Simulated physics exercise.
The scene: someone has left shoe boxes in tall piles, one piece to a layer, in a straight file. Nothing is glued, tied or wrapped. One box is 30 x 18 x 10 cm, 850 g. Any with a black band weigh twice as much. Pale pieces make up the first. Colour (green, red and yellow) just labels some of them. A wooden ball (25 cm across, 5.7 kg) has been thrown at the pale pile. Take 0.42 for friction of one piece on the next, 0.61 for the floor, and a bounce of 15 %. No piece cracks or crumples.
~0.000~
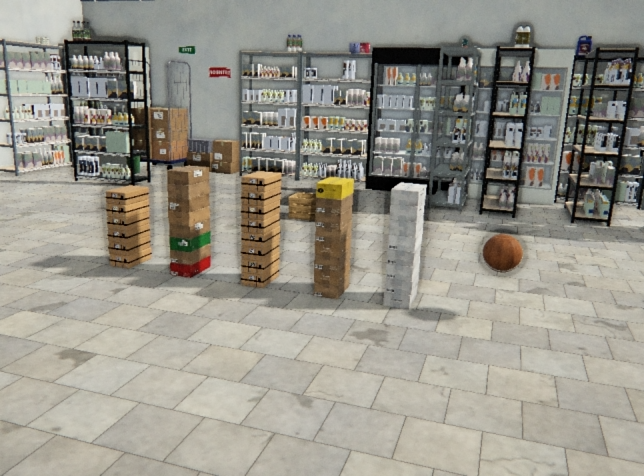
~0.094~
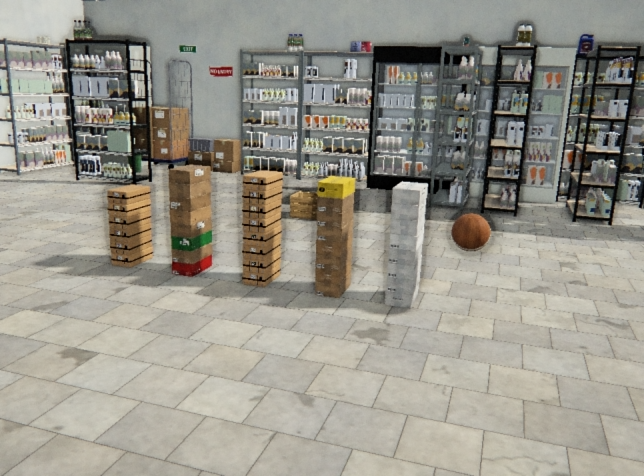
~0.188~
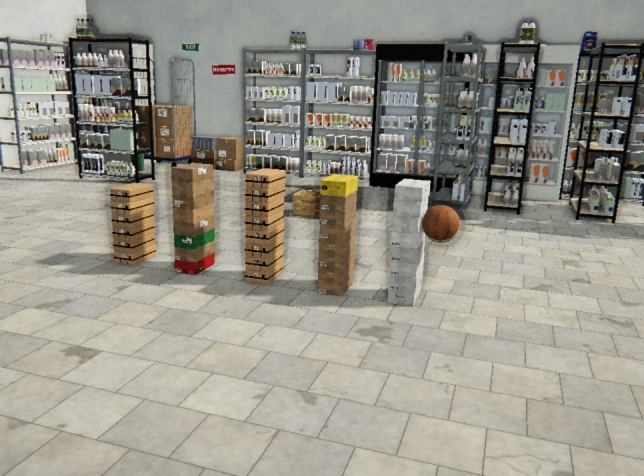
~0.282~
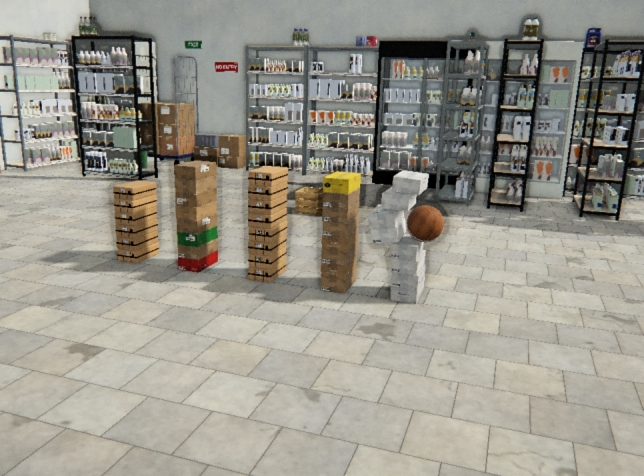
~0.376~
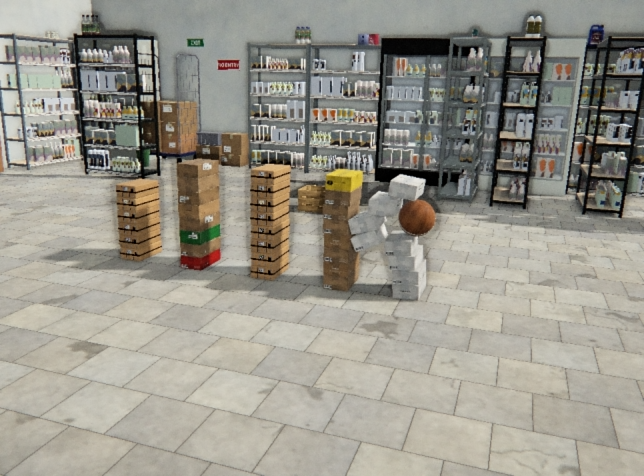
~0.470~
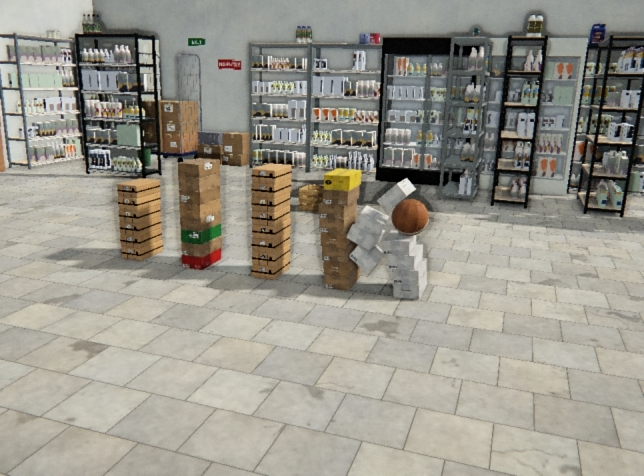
Five tall stacks of boxes stood in a row on a tiled floor as a brown ball flew in from the right and struck the white stack, knocking its upper boxes left against the yellow-topped stack.
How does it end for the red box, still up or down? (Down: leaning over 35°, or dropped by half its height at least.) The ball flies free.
That box remains up.
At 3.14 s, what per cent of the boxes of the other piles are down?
At that moment 95 per cent.
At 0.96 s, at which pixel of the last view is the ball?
At about (378, 228).
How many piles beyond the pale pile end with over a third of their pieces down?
4 in all.
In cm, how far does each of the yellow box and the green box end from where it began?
About: Yellow 102, green 36.
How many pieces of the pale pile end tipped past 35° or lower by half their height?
The count is 4.
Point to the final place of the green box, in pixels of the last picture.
Near (165, 246).
After 0.96 s, 5 of the pale pile down; none of the 30 other boxes down, 8 disturbed; red box unmoved; yellow box 8° from how it stood.
After 1.84 s, 4 of the pale pile down; 7 of the 30 other boxes down; red box unmoved; yellow box 35° from how it stood, 17 cm lower.
After 2.42 s, 4 of the pale pile down; 15 of the 30 other boxes down; red box 9° from how it stood; yellow box 52° from how it stood, 49 cm lower.
After 3.14 s, 4 of the pale pile down; 28 of the 30 other boxes down; red box 39 mm from its place; yellow box 54° from how it stood, 49 cm lower.
In the end (4.0 s), 4 of the pale pile down; 28 of the 30 other boxes down; red box 39 mm from its place; yellow box 54° from how it stood, 49 cm lower; green box 50° from how it stood, 15 cm lower. From the last view, middles, red box near (198, 257), yellow box near (230, 235).
